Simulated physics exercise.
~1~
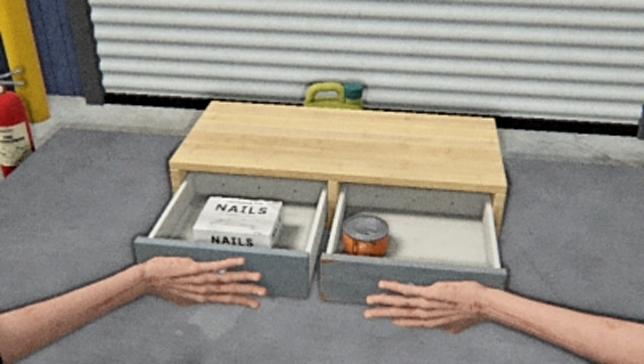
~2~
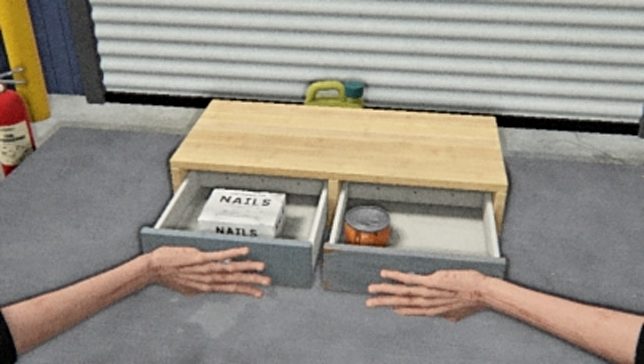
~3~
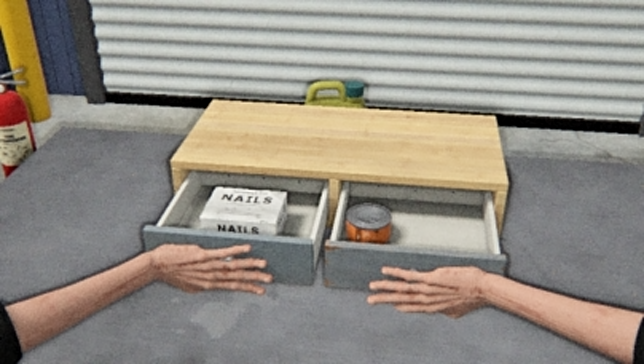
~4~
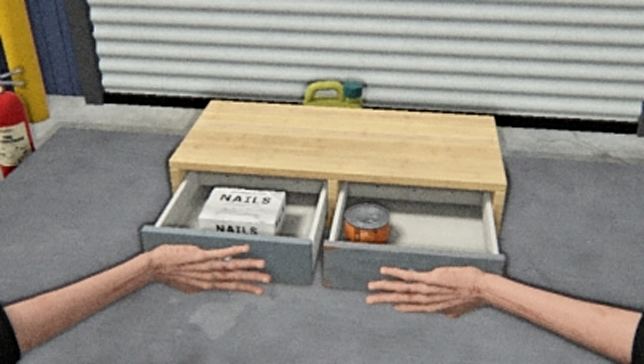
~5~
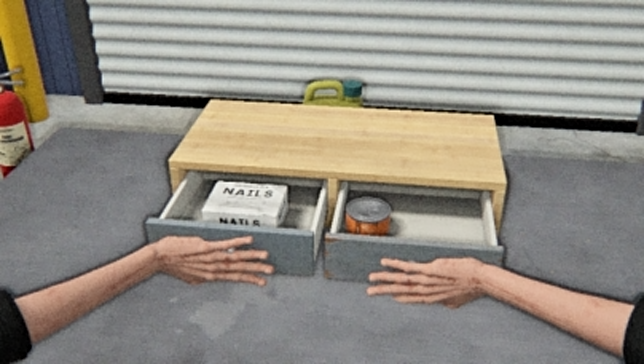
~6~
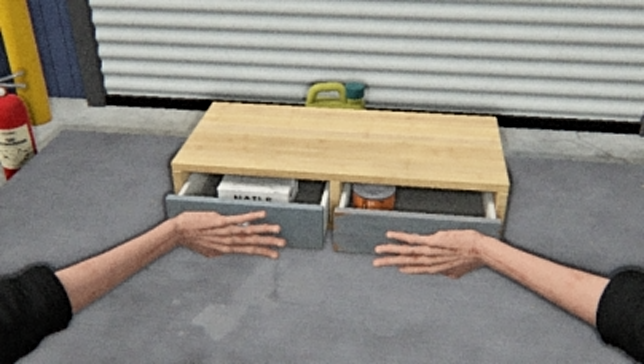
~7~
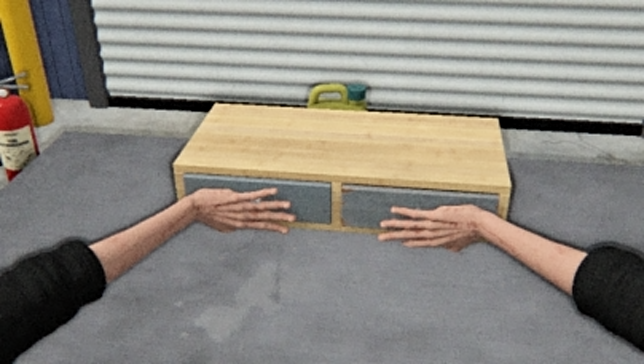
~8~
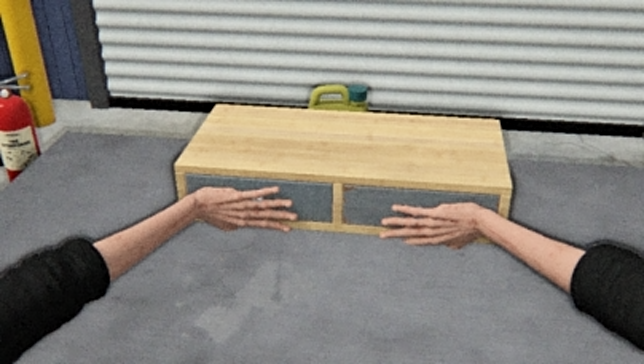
On a grey floor in front of a corrugated shutter, a low wooden chest stands with its two grey drawers pulled open. The left drawer holds white boxes labelled as nails, and the right one holds a small orange tin. Two hands reach in from either side, one at each drawer front, and at first the drawers barely shift. Then the hands push both drawers steadily inward together, and the boxes and tin slide out of sight beneath the chest's top. Finally both drawers sit flush and closed, with the hands still held before them.
